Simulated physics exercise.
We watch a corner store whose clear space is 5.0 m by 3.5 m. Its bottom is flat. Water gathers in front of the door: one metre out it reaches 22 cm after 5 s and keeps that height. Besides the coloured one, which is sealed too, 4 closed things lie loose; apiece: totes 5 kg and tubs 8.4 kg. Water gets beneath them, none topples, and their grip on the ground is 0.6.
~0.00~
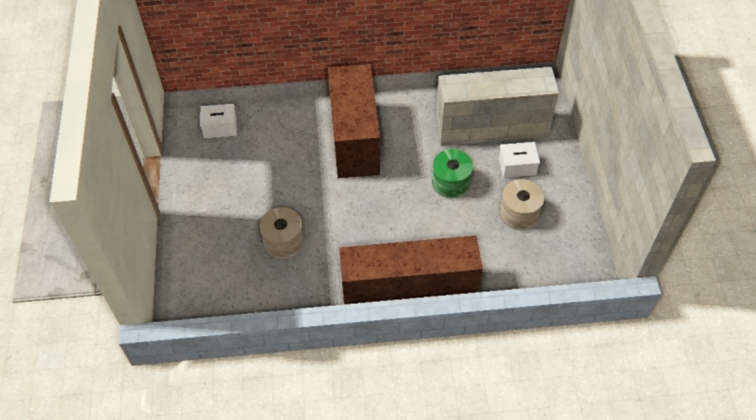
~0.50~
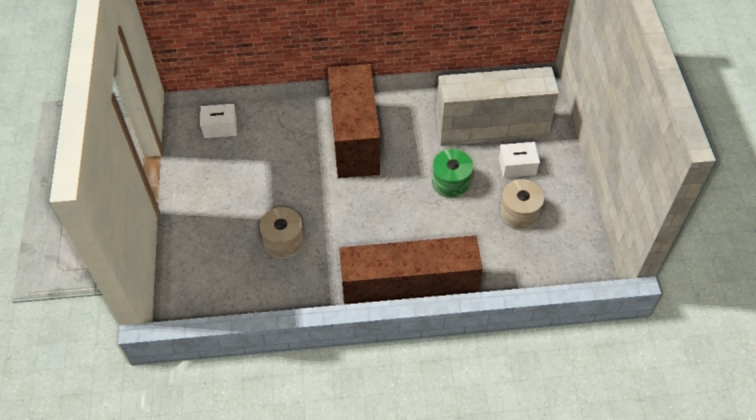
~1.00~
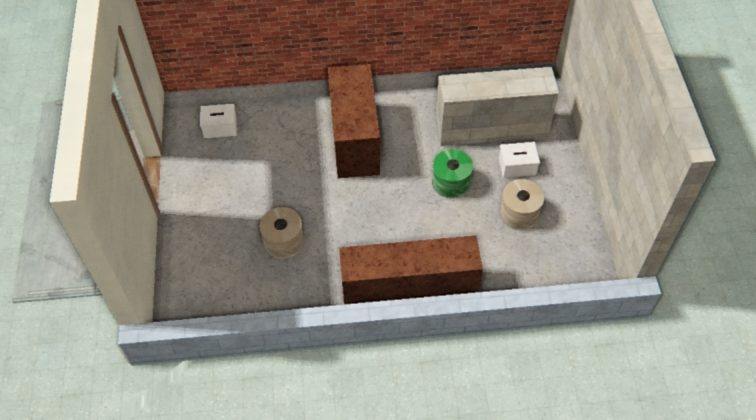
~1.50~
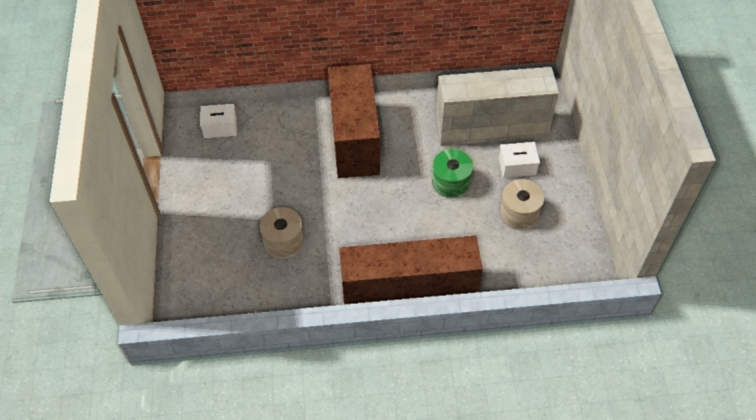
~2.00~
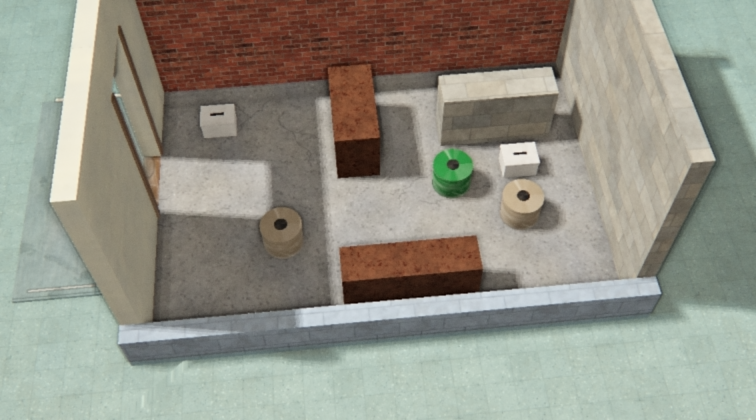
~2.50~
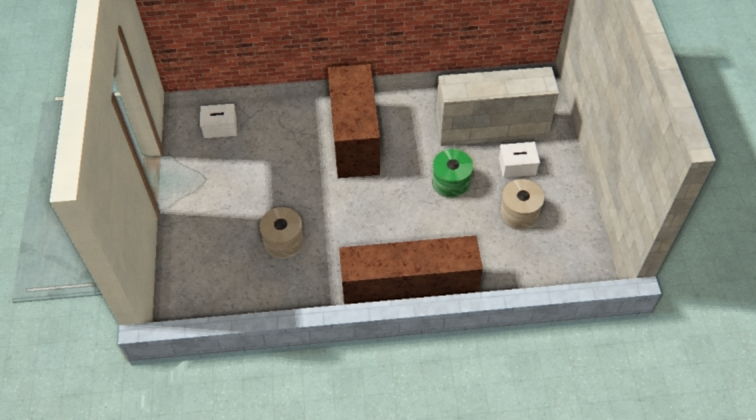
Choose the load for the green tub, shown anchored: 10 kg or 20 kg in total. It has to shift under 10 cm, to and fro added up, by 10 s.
I expect that the lower weight is enough.
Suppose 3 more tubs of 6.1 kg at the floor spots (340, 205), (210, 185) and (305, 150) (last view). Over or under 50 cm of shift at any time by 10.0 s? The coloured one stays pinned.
In turn: Over, over, over.
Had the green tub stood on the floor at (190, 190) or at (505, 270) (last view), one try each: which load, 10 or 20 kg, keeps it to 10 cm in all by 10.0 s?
In turn: Neither holds; the smaller is enough.
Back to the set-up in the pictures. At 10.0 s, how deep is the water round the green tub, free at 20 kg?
About 4 cm.
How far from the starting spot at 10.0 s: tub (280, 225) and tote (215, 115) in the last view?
In turn: 60 cm, 20 cm.
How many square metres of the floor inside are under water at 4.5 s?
About 4.5 m2.
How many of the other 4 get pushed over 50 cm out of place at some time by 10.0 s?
I count 1.
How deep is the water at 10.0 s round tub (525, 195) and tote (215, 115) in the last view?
About 3 and 6 cm.
After 3.5 s the green tub would be 0 cm from its start with 10 kg and 0 cm from its start with 20 kg; 0 cm of water round it then.
After 4.5 s the green tub would be 0 cm from its start with 10 kg and 0 cm from its start with 20 kg; 0 cm of water round it then.
After 7.0 s the green tub would be 0 cm from its start with 10 kg and 0 cm from its start with 20 kg; 2 cm of water round it then.
After 10.0 s the green tub would be 0 cm from its start with 10 kg and 0 cm from its start with 20 kg; 4 cm of water round it then.
